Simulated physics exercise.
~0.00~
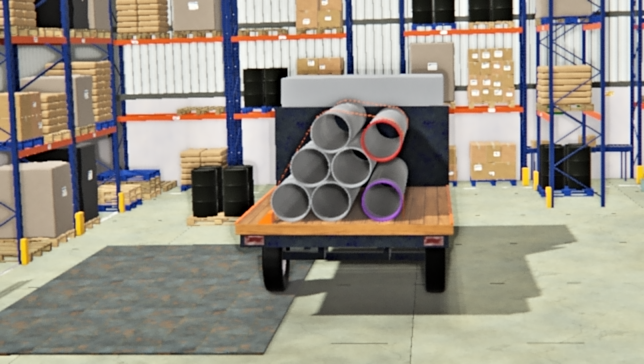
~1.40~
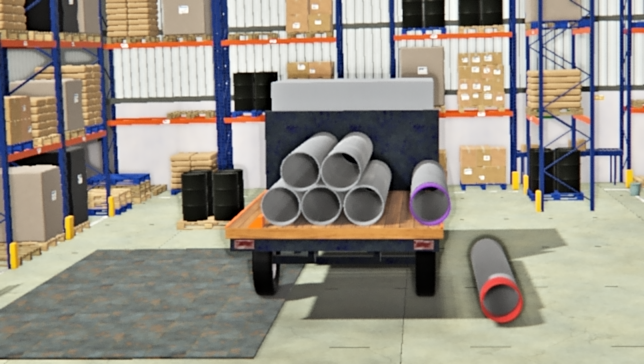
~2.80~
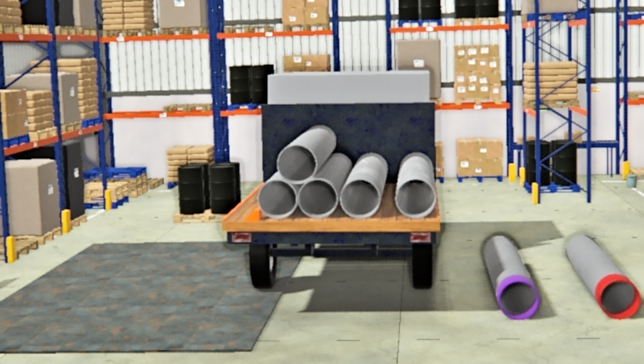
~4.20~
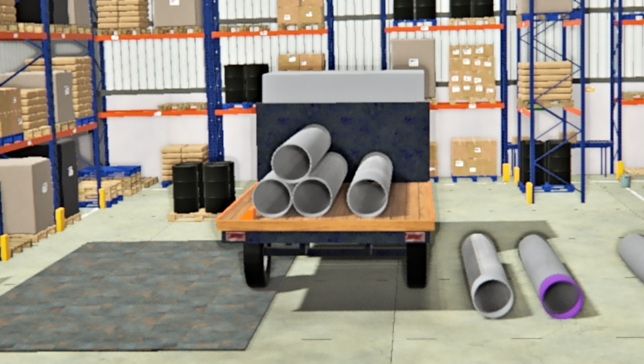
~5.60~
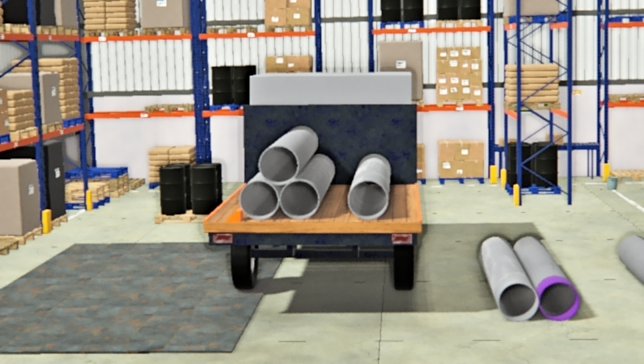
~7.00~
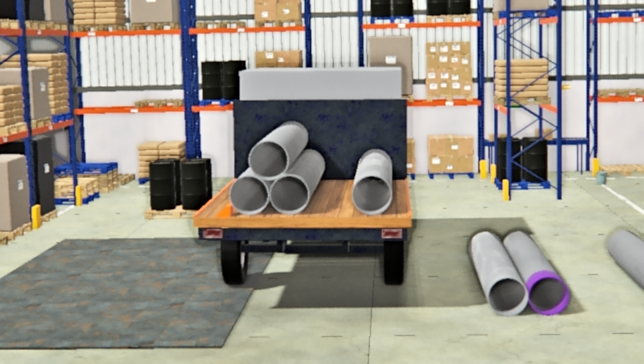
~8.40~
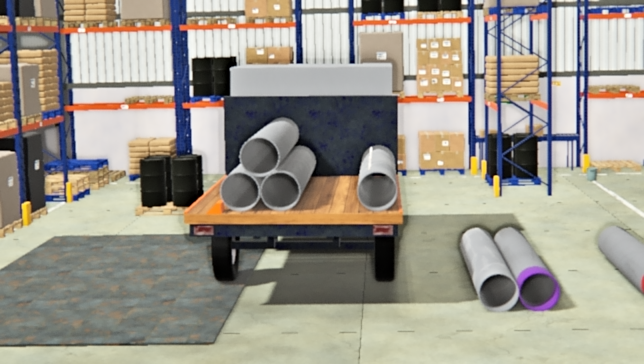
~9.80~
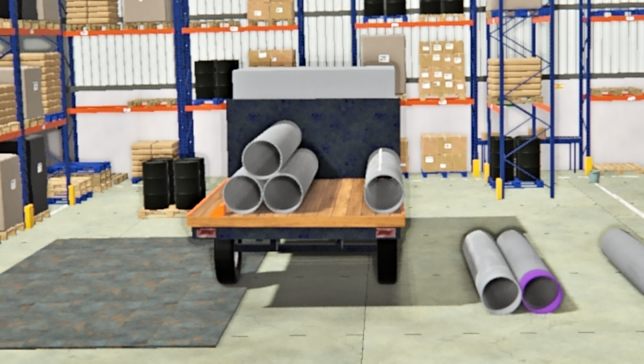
Plastic pipes stacked on a parked flatbed lorry in a warehouse shift and roll right, the red-rimmed one dropping off first, then the purple and a plain grey one, until three lie on the floor to the right and four remain on the deck.
